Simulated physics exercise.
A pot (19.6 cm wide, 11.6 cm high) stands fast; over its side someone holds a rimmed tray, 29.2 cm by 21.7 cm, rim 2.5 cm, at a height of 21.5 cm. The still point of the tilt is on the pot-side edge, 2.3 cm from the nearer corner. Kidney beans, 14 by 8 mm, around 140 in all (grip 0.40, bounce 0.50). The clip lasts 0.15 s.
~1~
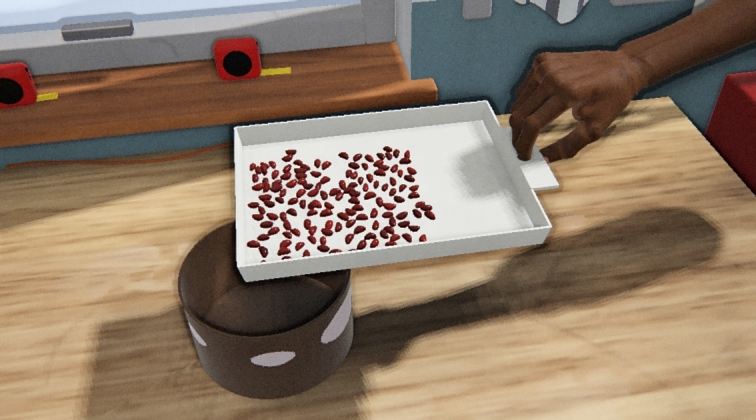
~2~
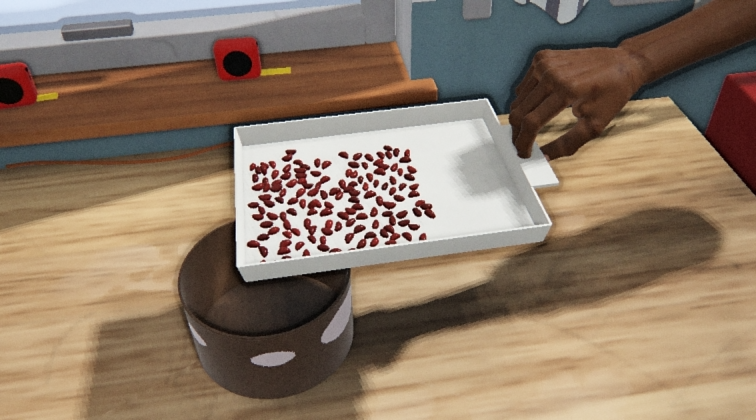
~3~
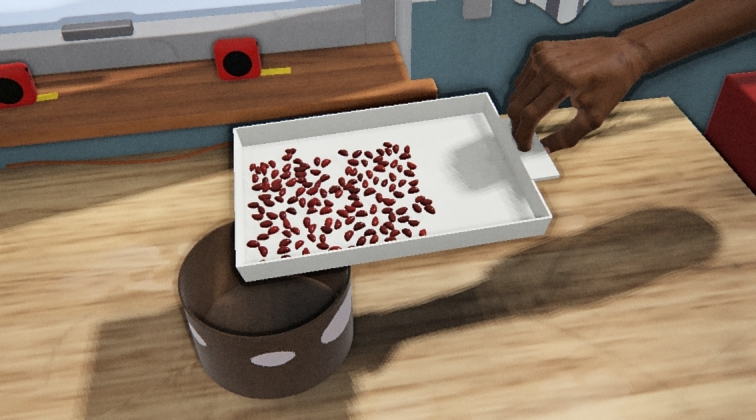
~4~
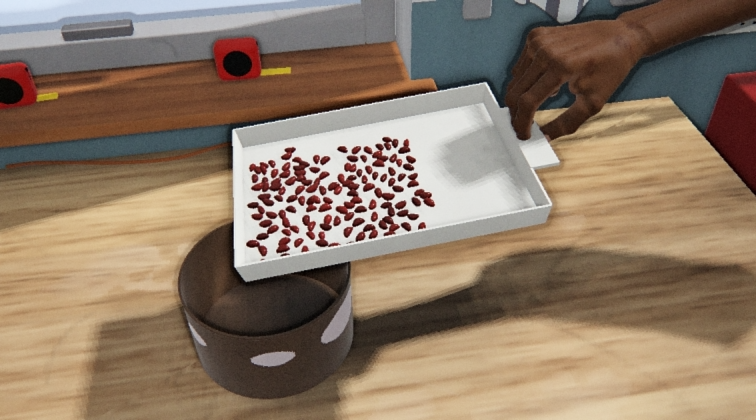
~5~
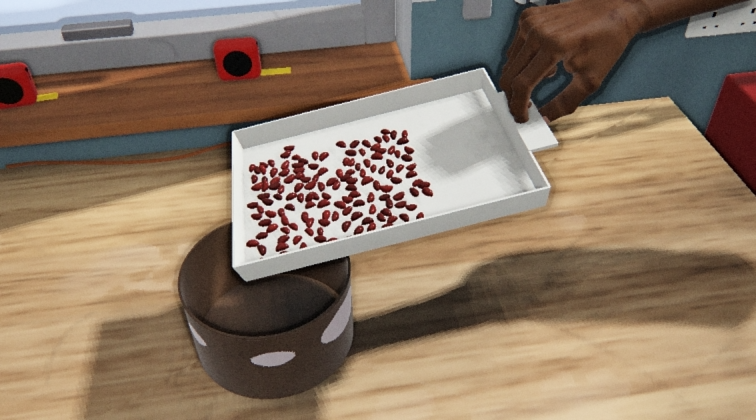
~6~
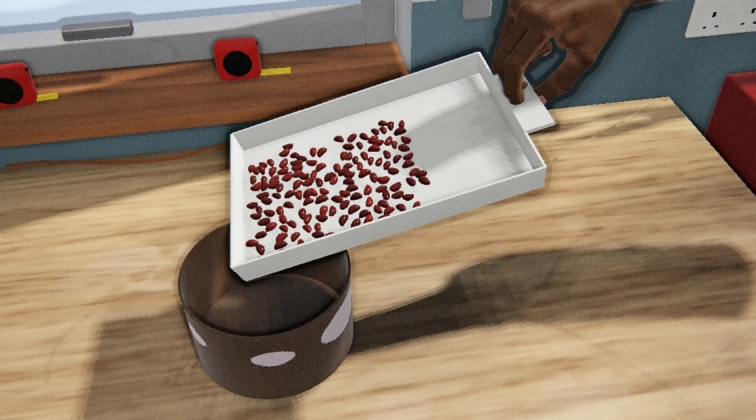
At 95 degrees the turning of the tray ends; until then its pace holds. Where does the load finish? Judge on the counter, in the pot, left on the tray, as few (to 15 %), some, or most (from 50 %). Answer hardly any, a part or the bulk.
Counter a part, pot the bulk, tray hardly any.
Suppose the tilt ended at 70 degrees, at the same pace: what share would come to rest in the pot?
Then about 20 per cent.
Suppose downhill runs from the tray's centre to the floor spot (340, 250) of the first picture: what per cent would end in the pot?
About 0 per cent.
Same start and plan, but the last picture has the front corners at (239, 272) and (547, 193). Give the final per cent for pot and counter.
Pot 0, counter 100.
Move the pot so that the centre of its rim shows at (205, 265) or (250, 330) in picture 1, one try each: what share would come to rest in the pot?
About 85 and 35 per cent.
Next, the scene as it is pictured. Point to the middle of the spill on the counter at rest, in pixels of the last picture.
Near (146, 279).
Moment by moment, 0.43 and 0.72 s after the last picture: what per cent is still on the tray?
About 95, 25.
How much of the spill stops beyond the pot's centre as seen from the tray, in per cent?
About 100 per cent.
Then, 0.26 s after the last picture, tilt 56 degrees; the tray holds 100 %, the pot 0 %.
Then, 0.43 s after the last picture, tilt 83 degrees; the tray holds 95 %, the pot 0 %.
Then, 0.72 s after the last picture, tilt 95 degrees; the tray holds 25 %, the pot 45 %.
In the end, counter 30 %, pot 70 %, tray 0 %.
